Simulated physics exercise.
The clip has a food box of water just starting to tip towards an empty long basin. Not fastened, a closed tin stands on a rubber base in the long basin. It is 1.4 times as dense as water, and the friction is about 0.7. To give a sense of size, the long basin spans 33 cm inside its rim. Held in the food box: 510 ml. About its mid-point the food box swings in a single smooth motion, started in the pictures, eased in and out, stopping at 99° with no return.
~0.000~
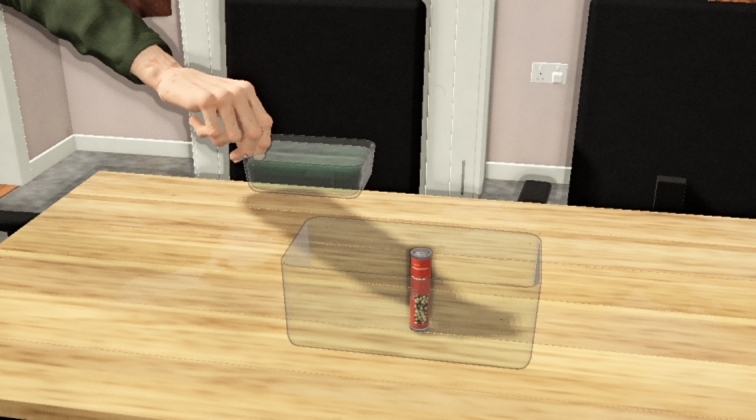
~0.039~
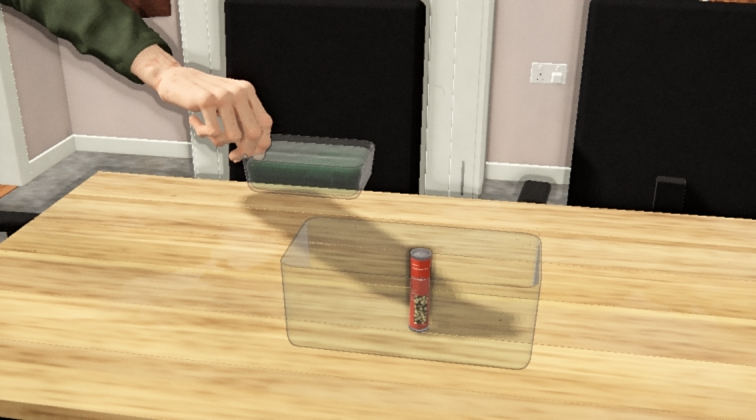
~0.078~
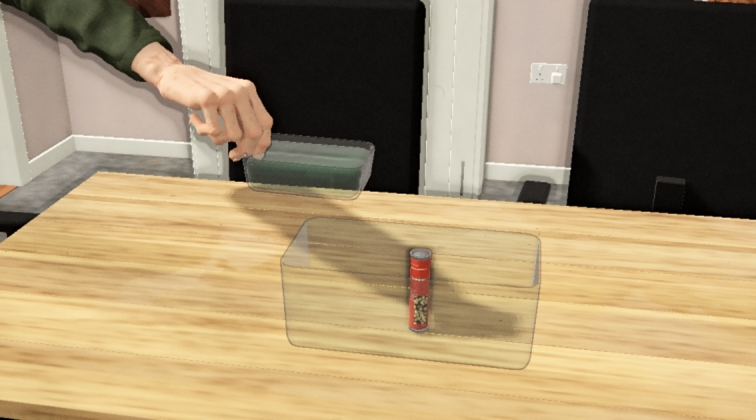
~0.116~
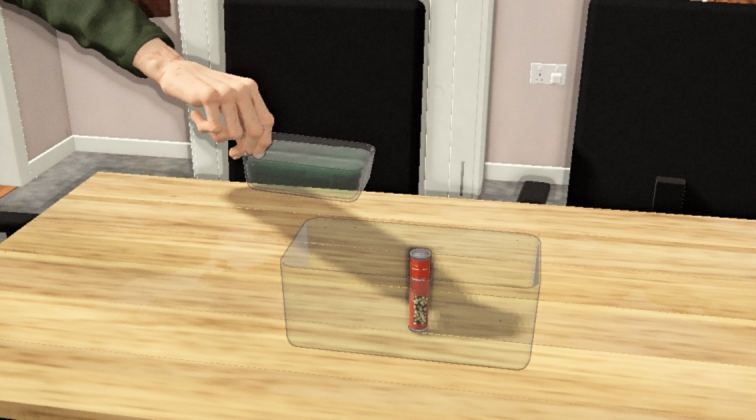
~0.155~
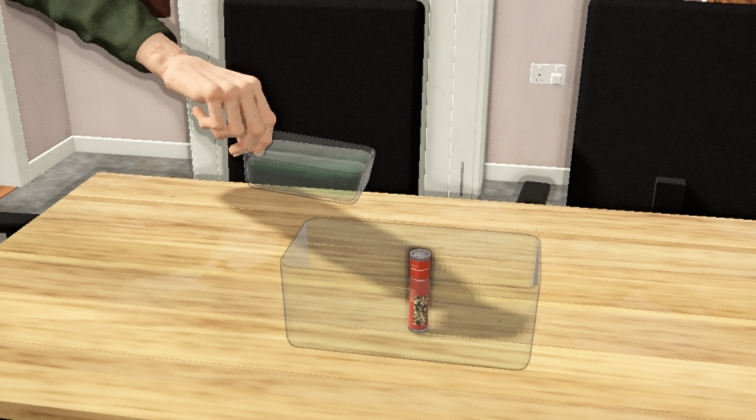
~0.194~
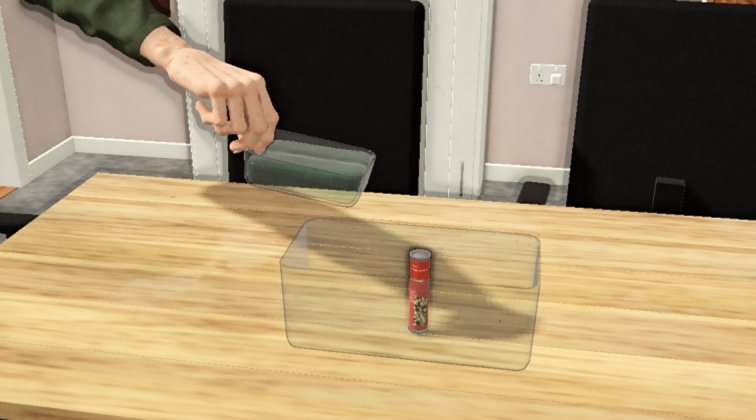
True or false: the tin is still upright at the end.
True.
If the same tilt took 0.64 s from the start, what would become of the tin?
Outcome - the tin stays erect.
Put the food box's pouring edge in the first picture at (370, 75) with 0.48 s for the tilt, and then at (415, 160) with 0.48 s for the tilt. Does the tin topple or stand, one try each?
Run one: It does not tip. Run two: It does not tip.
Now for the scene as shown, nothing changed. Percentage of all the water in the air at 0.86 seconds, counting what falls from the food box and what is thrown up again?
Around 2 per cent of the liquid is in flight.
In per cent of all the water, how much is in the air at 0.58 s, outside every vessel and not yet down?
It comes to about 42 percent.
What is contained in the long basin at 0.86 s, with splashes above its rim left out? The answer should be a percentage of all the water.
About 94 per cent.
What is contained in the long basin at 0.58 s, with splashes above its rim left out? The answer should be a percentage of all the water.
About 36%.
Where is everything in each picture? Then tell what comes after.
The first picture shows tilt 0°; pouring edge (369, 155); surface from (256, 150) to (368, 158); the long basin's rim runs from (294, 240) to (540, 261); the tin's top is at (421, 256).
The second picture shows tilt 0°; pouring edge (369, 156); surface from (256, 150) to (368, 159).
The third picture shows tilt 2°; pouring edge (369, 157); surface from (256, 150) to (367, 159).
The fourth picture shows tilt 3°; pouring edge (369, 160); surface from (256, 150) to (367, 161).
The fifth picture shows tilt 6°; pouring edge (369, 163); surface from (256, 149) to (367, 162).
The sixth picture shows tilt 9°; pouring edge (370, 167); surface from (257, 149) to (369, 163).
After 0.58 s the tilt is 64° and 22 per cent is still to pour; the tin stands where it began.
After 0.86 s the tilt is 96° and 3 per cent is still to pour; the tin stands where it began.
After 1.15 s the tilt is 99° and 0 per cent is still to pour; the tin stands where it began.
After 1.47 s the tilt is 99° and 0 per cent is still to pour; the tin stands where it began.
In the end the tin stands where it began.
